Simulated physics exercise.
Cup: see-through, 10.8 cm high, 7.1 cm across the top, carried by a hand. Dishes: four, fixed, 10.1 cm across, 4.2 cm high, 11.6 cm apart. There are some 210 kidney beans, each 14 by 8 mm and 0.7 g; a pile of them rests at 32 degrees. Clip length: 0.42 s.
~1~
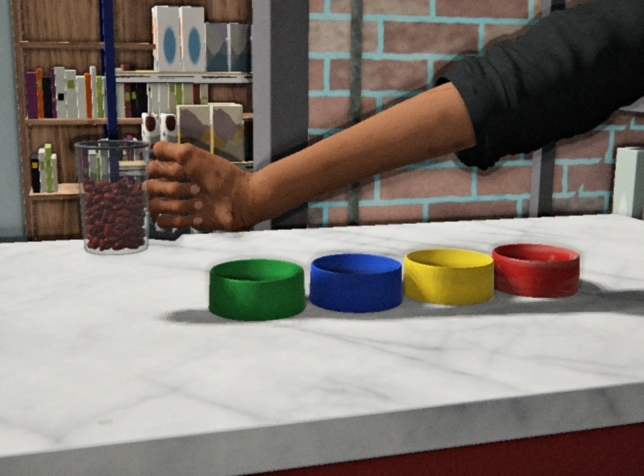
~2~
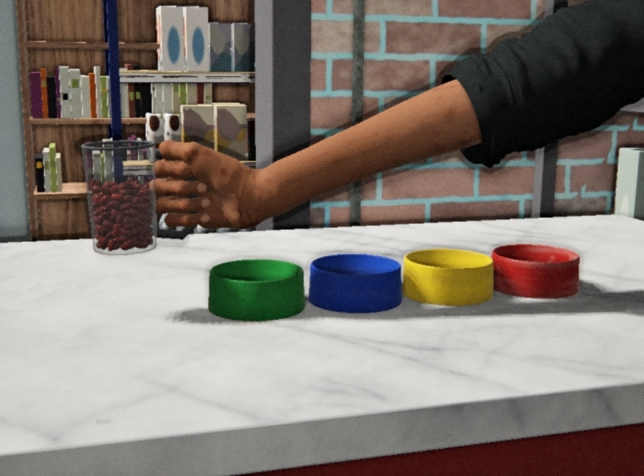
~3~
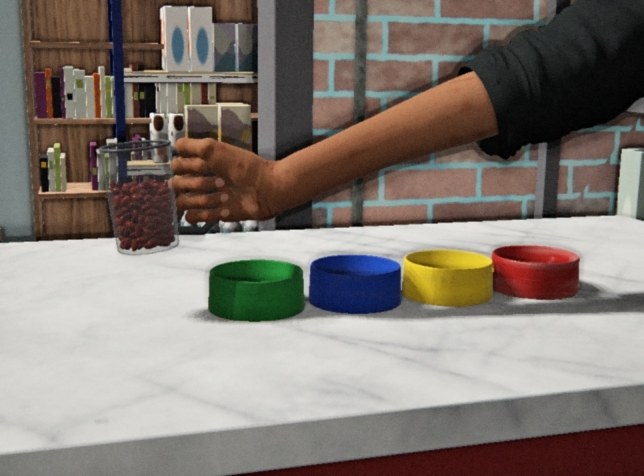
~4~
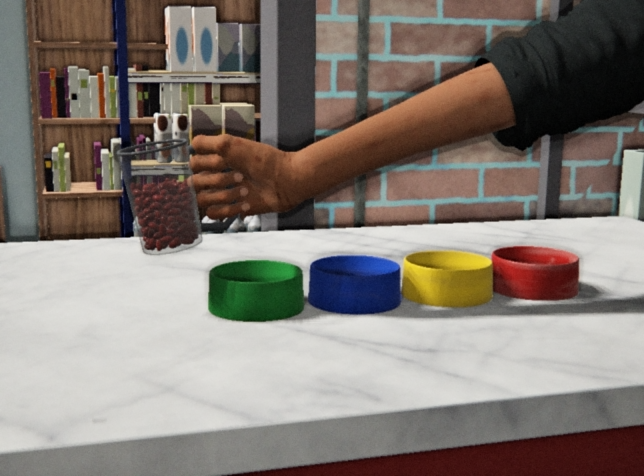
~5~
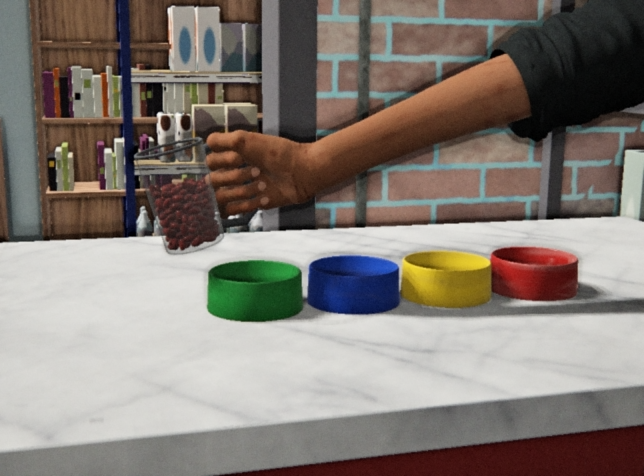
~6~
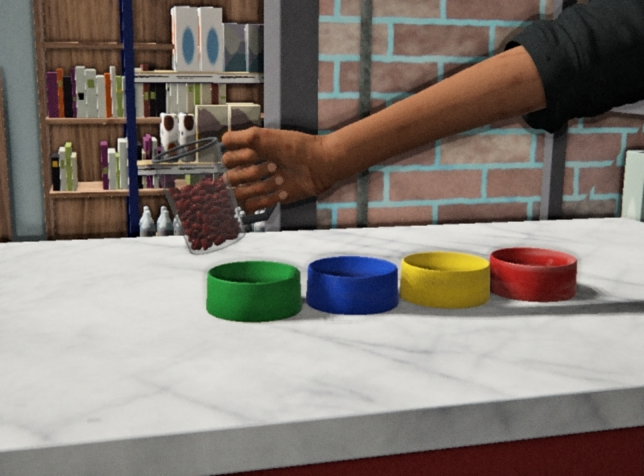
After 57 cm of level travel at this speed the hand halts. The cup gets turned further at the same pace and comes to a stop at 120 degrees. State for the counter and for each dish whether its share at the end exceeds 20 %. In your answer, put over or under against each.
Red - over; blue - under; green - under; yellow - under; counter - under.
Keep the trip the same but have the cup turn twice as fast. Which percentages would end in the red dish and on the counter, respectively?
In the red dish 0; on the counter 10.
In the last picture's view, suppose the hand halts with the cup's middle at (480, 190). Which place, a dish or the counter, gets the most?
Yellow.
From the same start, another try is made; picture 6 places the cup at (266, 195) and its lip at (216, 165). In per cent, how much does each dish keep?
It'd finish with red at 100, blue at 0, green at 0 and yellow at 0.
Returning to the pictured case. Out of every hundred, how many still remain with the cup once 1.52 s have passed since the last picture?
Roughly 100 %.
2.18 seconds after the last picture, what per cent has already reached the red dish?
Around 70 in a hundred by then.
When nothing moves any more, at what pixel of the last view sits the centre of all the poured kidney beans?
Roughly (532, 274).
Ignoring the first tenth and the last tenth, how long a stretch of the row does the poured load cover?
It spans roughly 6 centimetres along the row.
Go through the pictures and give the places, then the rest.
In the first frame, cup at (115, 197), tilt 0 degrees, lip at (76, 145), moved 0.0 cm; middle of the pieces at (116, 217); green dish at (257, 270); blue dish at (356, 264); yellow dish at (449, 259); red dish at (536, 253).
In the second frame, cup at (122, 197), tilt 2 degrees, lip at (83, 147), moved 0.8 cm; middle of the pieces at (124, 216).
In the third frame, cup at (142, 197), tilt 6 degrees, lip at (100, 150), moved 2.8 cm; middle of the pieces at (145, 216).
In the fourth frame, cup at (163, 197), tilt 10 degrees, lip at (118, 153), moved 4.9 cm; middle of the pieces at (167, 215).
In the fifth frame, cup at (182, 197), tilt 14 degrees, lip at (135, 157), moved 7.1 cm; middle of the pieces at (188, 215).
In the sixth frame, cup at (201, 197), tilt 18 degrees, lip at (153, 161), moved 9.2 cm; middle of the pieces at (208, 214); green dish at (254, 272); blue dish at (353, 267); yellow dish at (446, 262); red dish at (533, 257).
Then, 0.91 s after the last picture, tilt 66 degrees; cup holds 100 %.
Then, 1.52 s after the last picture, tilt 97 degrees; cup holds 100 %.
Then, 2.18 s after the last picture, tilt 120 degrees; cup holds 25 %, red 70 %.
In the end, red 95 %, blue 0 %, green 0 %, yellow 0 %, counter 0 %.
